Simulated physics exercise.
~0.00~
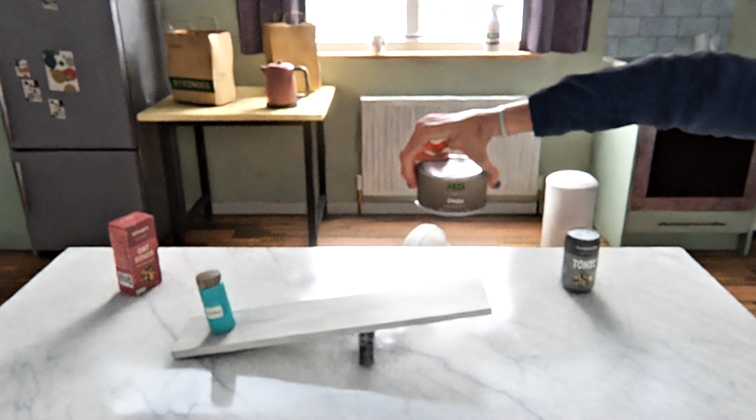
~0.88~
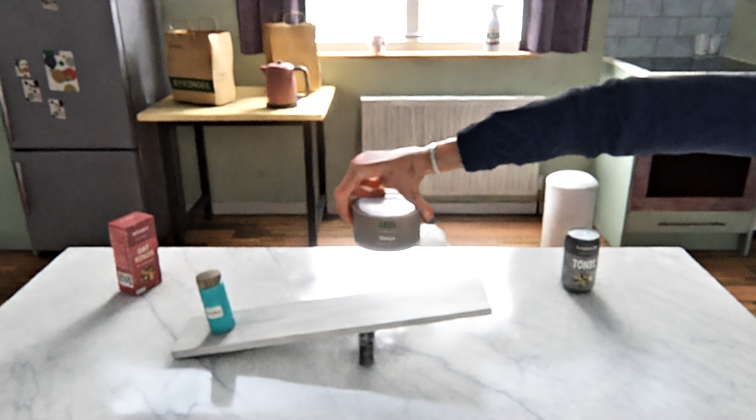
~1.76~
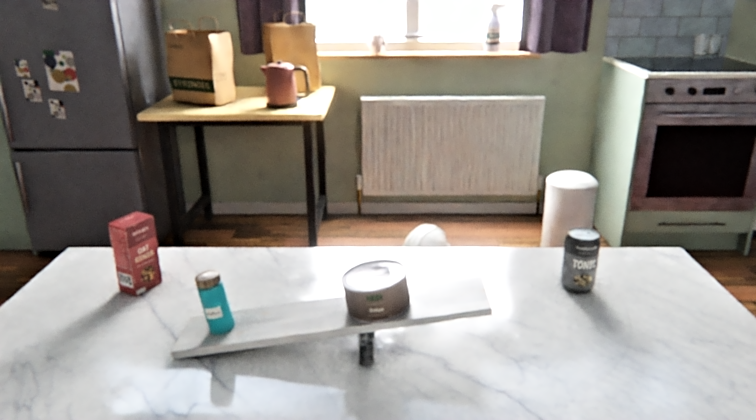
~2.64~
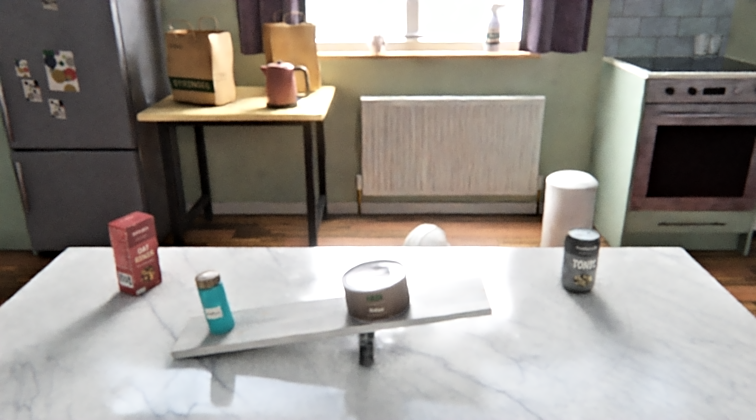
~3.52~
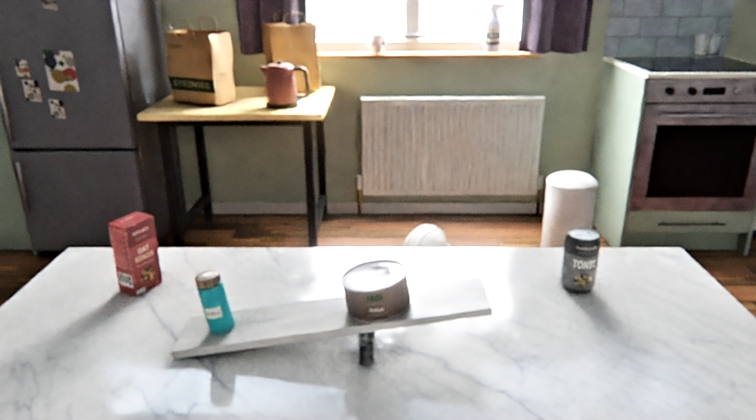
A hand sets a round brown tub on a tilted white plank, which stays still.
